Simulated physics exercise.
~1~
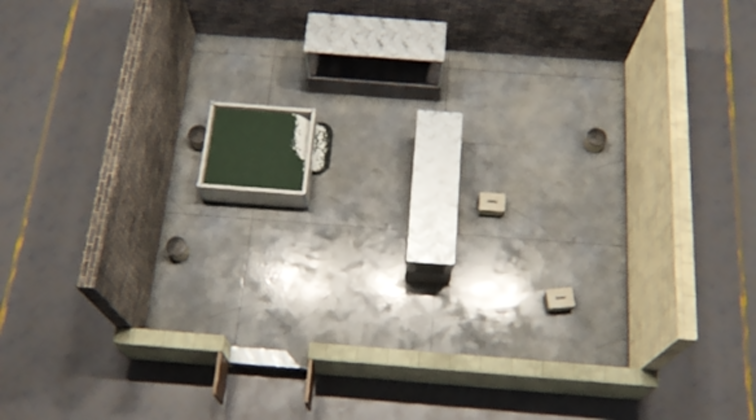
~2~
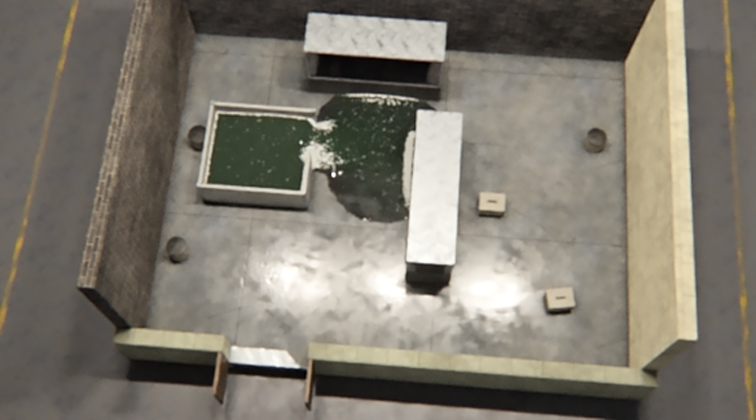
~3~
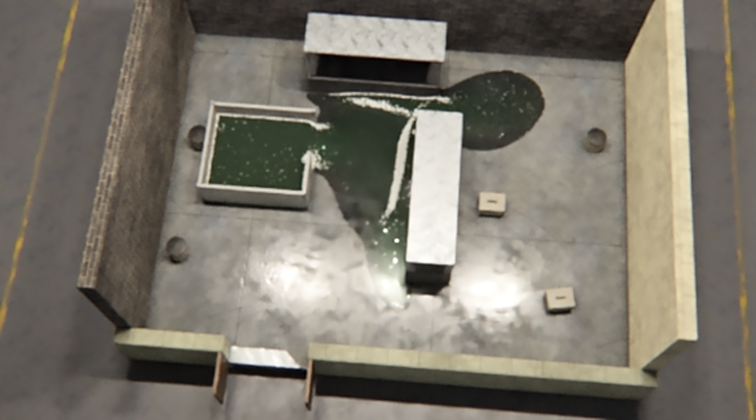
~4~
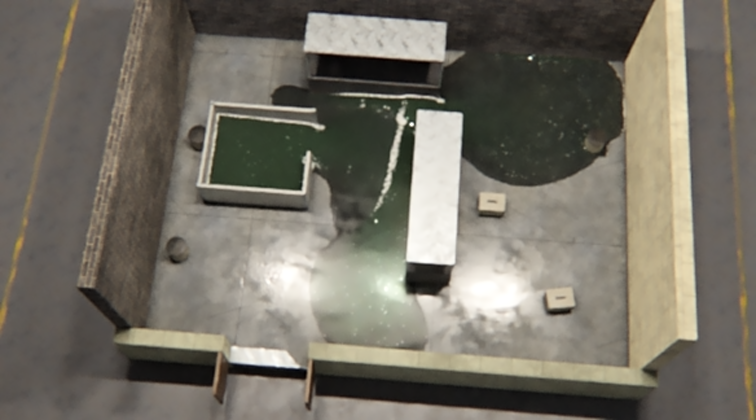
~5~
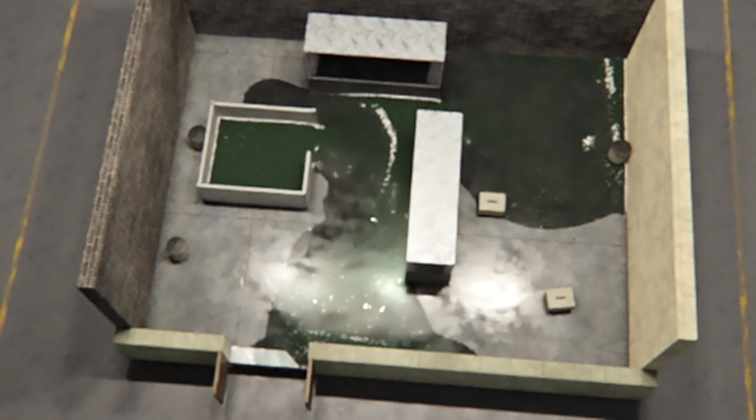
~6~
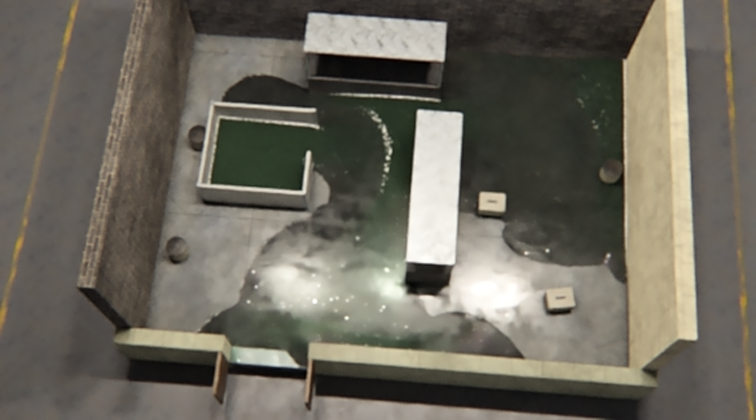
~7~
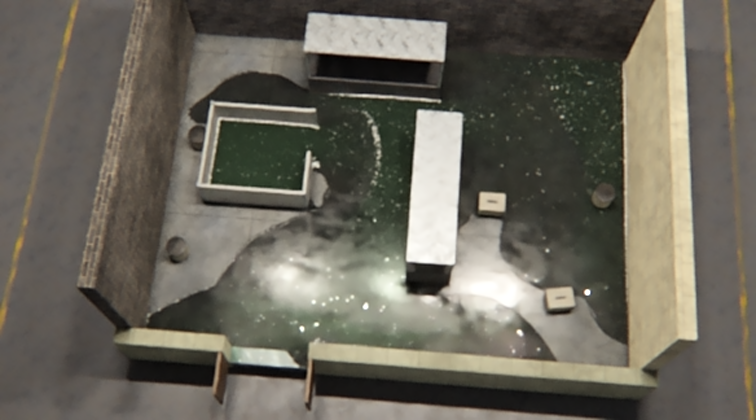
In a walled grey room, dark green water burst through the right side of a low tank, swept around a long counter and spread over most of the floor, nudging one pail by the right wall while the other pails and two small boxes stayed put.
